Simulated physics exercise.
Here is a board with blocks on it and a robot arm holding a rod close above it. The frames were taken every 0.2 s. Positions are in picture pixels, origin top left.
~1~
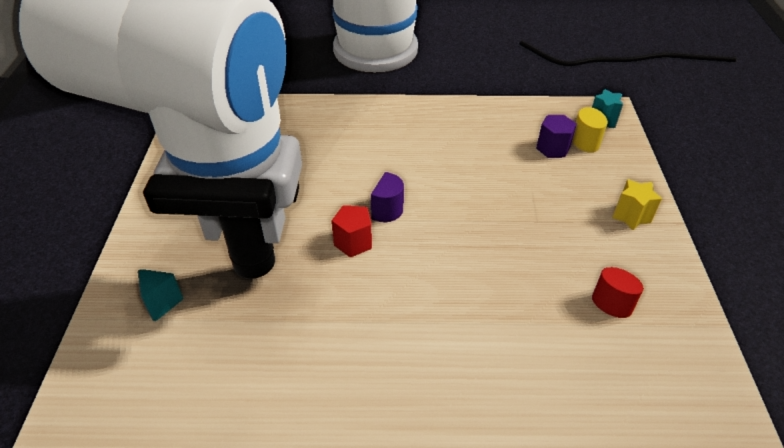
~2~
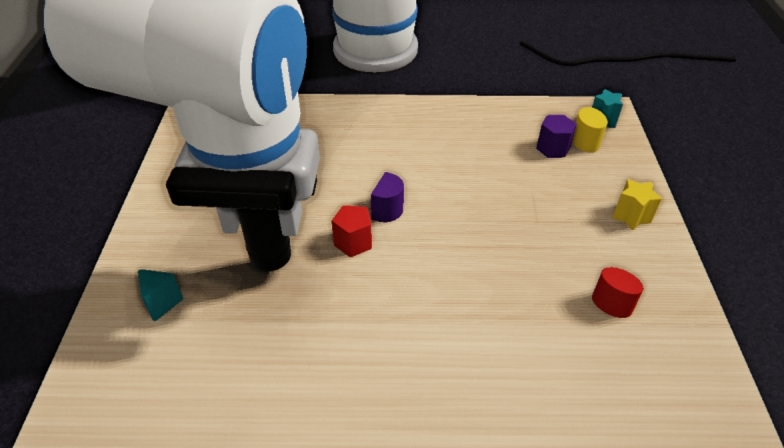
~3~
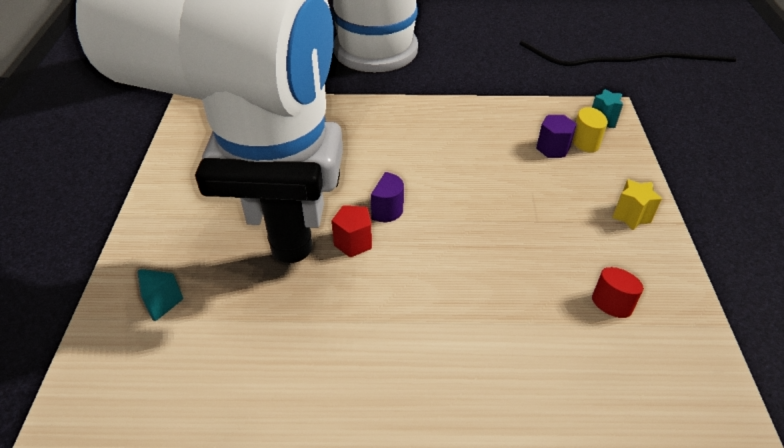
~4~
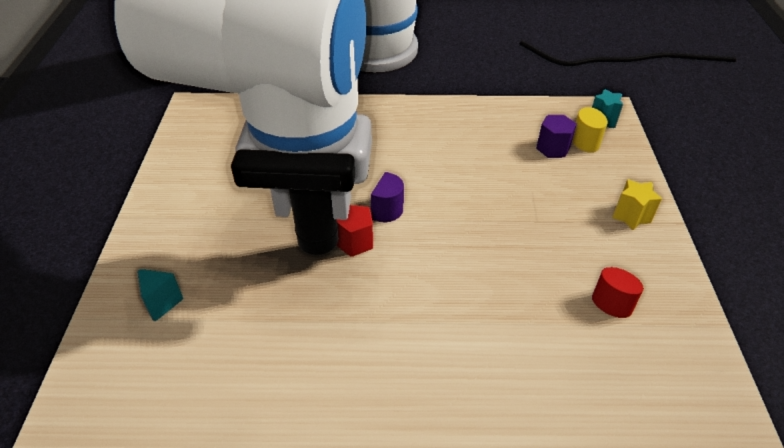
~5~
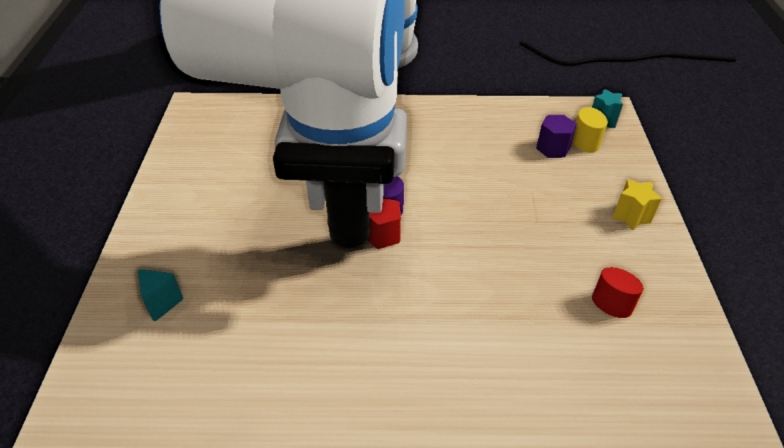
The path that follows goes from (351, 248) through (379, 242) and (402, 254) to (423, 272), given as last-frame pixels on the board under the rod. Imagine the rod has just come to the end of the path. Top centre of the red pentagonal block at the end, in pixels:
At the end it should sit near (418, 202).
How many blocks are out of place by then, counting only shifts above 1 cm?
The answer will be two.
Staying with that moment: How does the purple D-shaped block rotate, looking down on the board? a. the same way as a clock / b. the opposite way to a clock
I'll go with b - the opposite way to a clock.
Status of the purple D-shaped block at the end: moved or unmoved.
It's moved.
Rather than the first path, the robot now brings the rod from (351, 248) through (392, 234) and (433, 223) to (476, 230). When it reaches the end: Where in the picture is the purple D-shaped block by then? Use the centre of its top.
Around pixel (403, 174).
What follows on the original path. Halfway along, rod (393, 233); red pentagonal block (418, 202), turned 15° anticlockwise; purple D-shaped block (401, 177), turned 35° anticlockwise.
At the end, rod (424, 258); red pentagonal block (418, 202), turned 15° anticlockwise; purple D-shaped block (401, 177), turned 35° anticlockwise.
